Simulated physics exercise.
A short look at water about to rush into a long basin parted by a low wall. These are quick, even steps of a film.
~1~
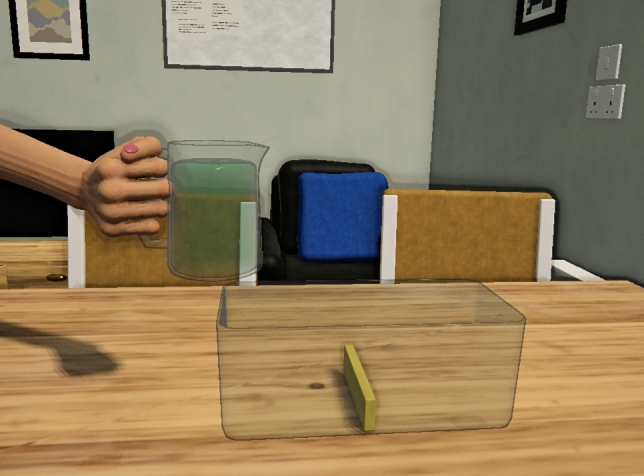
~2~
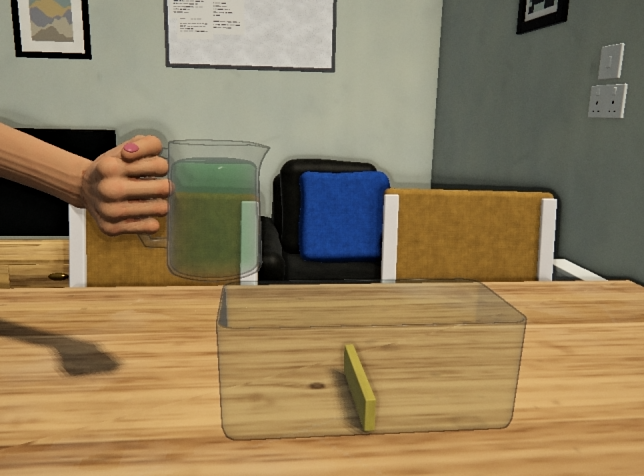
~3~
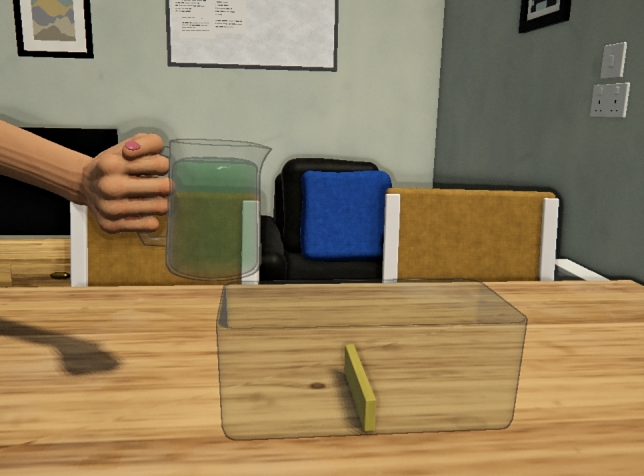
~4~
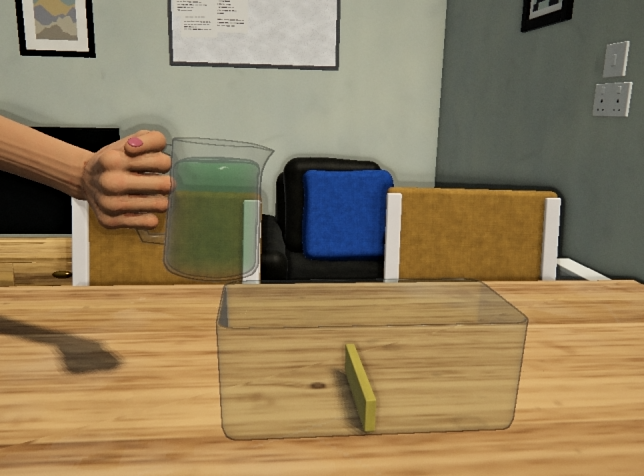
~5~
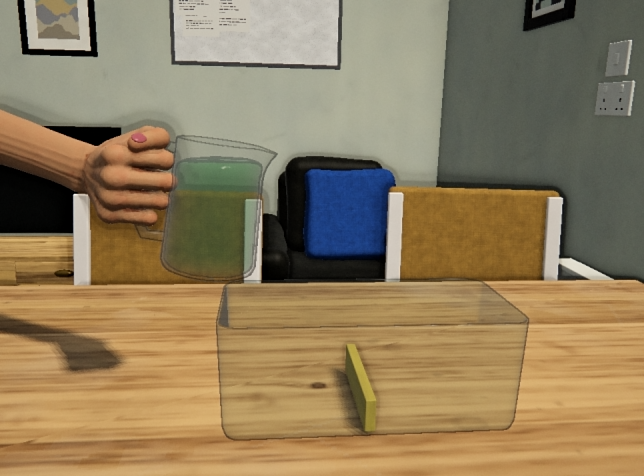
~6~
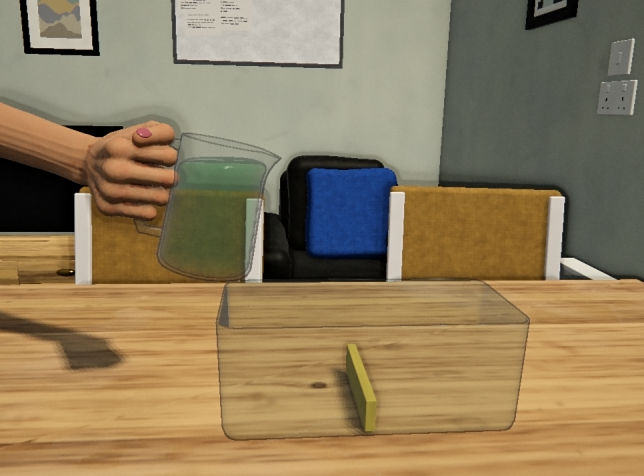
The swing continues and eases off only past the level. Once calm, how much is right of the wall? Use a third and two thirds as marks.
In the end under a third is right of the wall.
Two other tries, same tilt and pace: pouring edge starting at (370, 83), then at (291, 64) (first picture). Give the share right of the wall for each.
Roughly 90 per cent, and 90 per cent.
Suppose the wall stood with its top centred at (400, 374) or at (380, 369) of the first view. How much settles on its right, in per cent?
The first gives 10 %, the second 5 %.
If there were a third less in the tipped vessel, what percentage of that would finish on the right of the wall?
About 5 per cent.
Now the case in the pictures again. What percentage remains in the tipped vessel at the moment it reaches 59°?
Near 90 %.
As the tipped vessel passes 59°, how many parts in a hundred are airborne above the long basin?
It comes to 5 per cent or so.
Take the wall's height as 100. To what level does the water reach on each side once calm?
Left: 70 %. Right: 20 %.
A moment on, the tilt is 59° and 90 per cent is still to pour, 3 is left of the wall and 0 right of it.
Next, the tilt is 92° and 48 per cent is still to pour, 23 is left of the wall and 14 right of it.
Then the tilt is 102° and 10 per cent is still to pour, 63 is left of the wall and 23 right of it.
Later the tilt is 102° and 1 per cent is still to pour, 72 is left of the wall and 26 right of it.
Finally, 73 per cent lies left of the wall, 26 right of it and 1 outside.
